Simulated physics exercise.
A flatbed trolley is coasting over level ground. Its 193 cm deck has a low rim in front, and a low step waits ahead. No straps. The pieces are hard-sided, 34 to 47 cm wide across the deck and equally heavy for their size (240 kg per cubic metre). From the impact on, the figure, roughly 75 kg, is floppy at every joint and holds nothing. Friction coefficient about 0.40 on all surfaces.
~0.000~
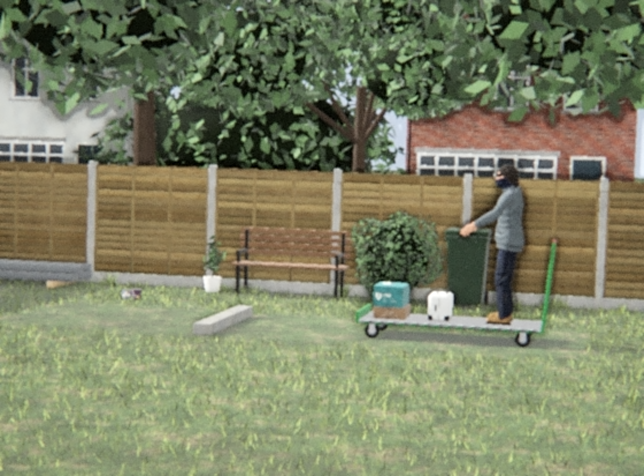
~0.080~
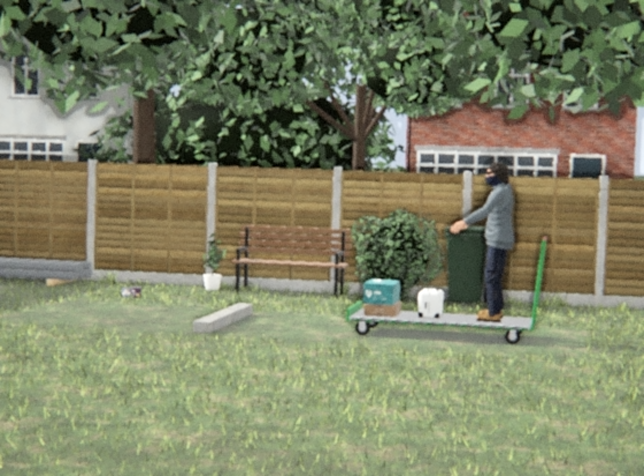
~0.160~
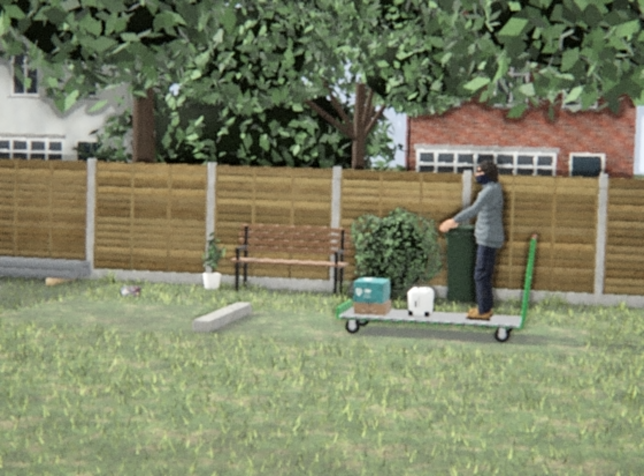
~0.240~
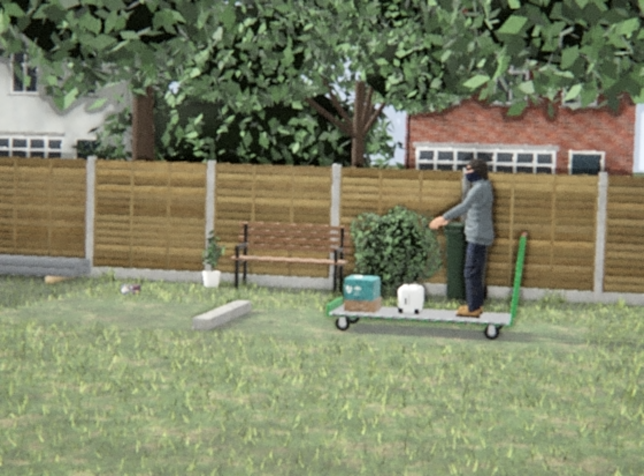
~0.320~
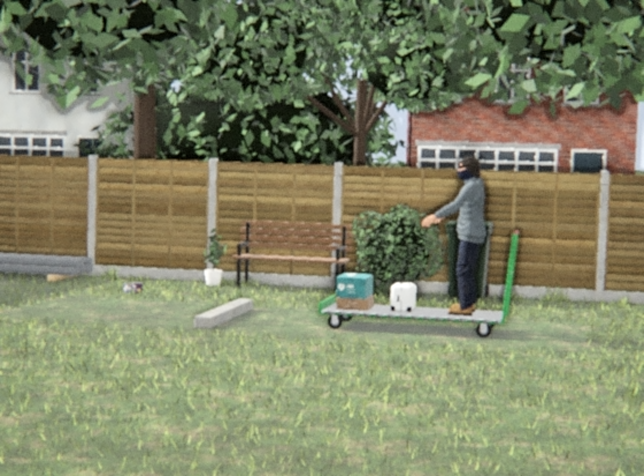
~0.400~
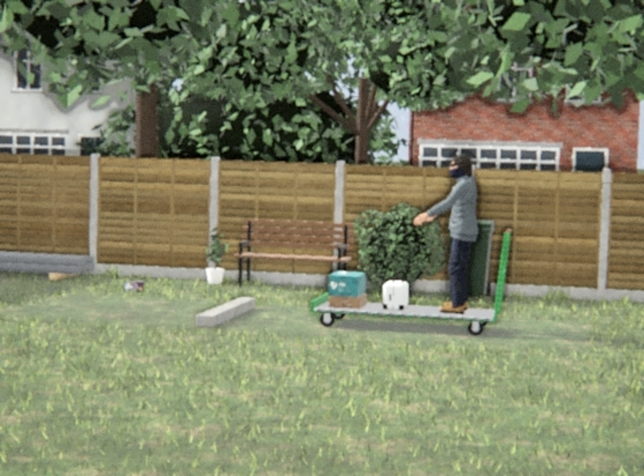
On a lawn in front of a wooden fence, a flatbed trolley with a green handle carries a standing figure in a grey top, a white container and a teal parcel on a brown one. It rolls slowly left past a dark bin and a bush, the figure's arms held out in front.
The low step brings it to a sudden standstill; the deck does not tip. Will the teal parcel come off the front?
In the end the teal parcel stays aboard.
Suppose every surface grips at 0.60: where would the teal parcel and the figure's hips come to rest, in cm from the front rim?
In that case teal 20 behind, hips 130 behind.
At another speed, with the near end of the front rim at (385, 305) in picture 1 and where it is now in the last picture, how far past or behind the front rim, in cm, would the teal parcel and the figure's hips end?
In that case teal 40 past, hips 70 behind.
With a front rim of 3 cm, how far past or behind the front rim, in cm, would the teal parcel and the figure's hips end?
Then teal 10 behind, hips 120 behind.
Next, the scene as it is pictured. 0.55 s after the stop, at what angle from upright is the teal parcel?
It is tilted some 0°.
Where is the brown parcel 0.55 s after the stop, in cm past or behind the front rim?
Some 20 cm behind it.
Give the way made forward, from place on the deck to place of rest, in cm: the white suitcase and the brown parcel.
About: White 20, brown 15.
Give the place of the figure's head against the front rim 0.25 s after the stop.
Some 120 cm behind it.
Impact comes at 1.20 s.
After 1.75 s the teal parcel is 8 cm behind the rim, tilted 0°, near (236, 278) in the last picture's view.
After 2.20 s the teal parcel is 8 cm behind the rim, tilted 0°, near (236, 278) in the last picture's view.
When all is still (3.4 s), nothing is past the rim; behind it, teal parcel, white suitcase, brown parcel and the figure's hips.
